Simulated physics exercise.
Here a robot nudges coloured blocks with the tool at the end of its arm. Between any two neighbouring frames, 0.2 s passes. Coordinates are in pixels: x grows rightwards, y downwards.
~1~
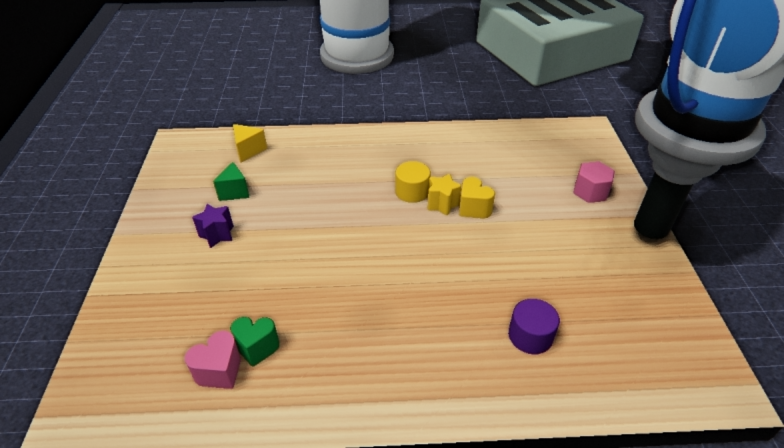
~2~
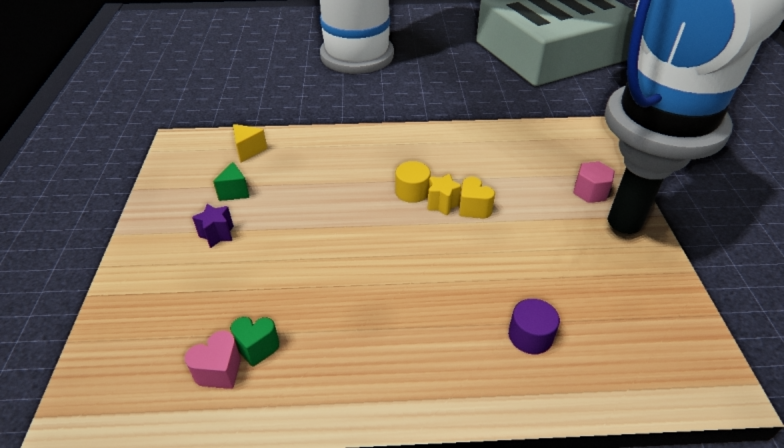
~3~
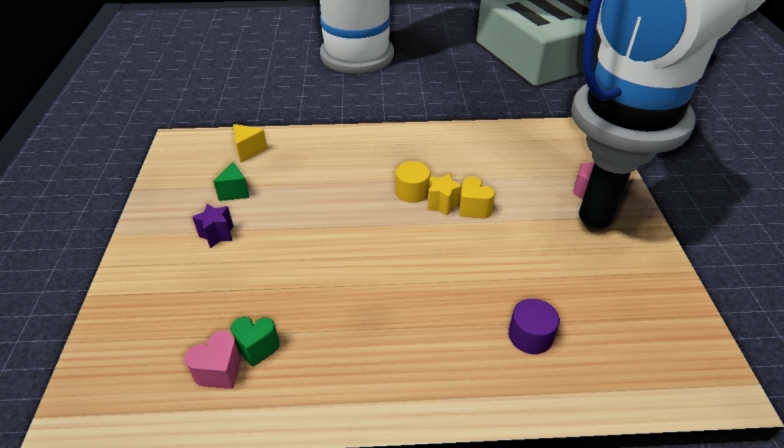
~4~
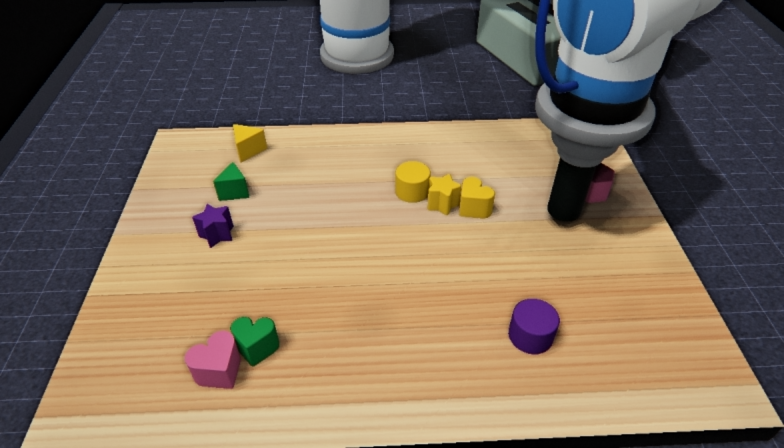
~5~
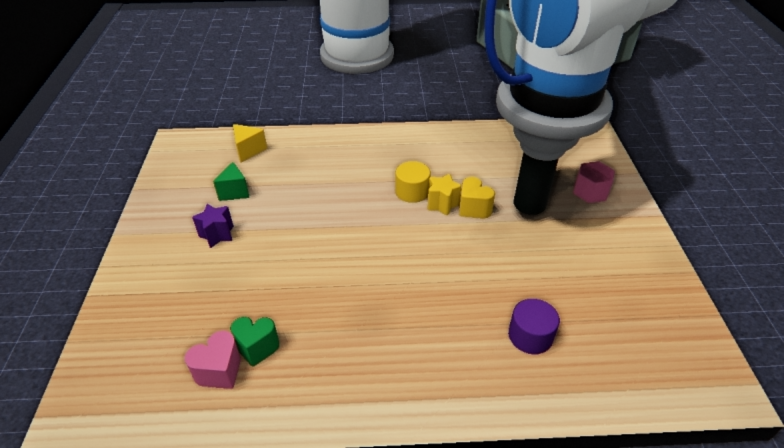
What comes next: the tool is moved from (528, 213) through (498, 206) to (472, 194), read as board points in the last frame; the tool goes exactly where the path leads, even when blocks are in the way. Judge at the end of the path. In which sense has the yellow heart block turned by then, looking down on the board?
The twist is anticlockwise.
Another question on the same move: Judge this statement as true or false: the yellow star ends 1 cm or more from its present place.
My answer: True.
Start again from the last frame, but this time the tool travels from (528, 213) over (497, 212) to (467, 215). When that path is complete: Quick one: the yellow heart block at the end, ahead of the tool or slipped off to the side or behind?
In the end it is ahead.
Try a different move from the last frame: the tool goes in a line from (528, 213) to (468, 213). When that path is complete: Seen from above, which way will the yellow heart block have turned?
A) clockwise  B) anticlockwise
A
The first path, step by step. Halfway along, tool (499, 197); yellow circular block (406, 169); yellow star (435, 183); yellow heart block (467, 187).
At the end, tool (473, 185); yellow circular block (397, 168); yellow star (412, 187); yellow heart block (444, 183), turned 40° anticlockwise; pink six-sided block unmoved.
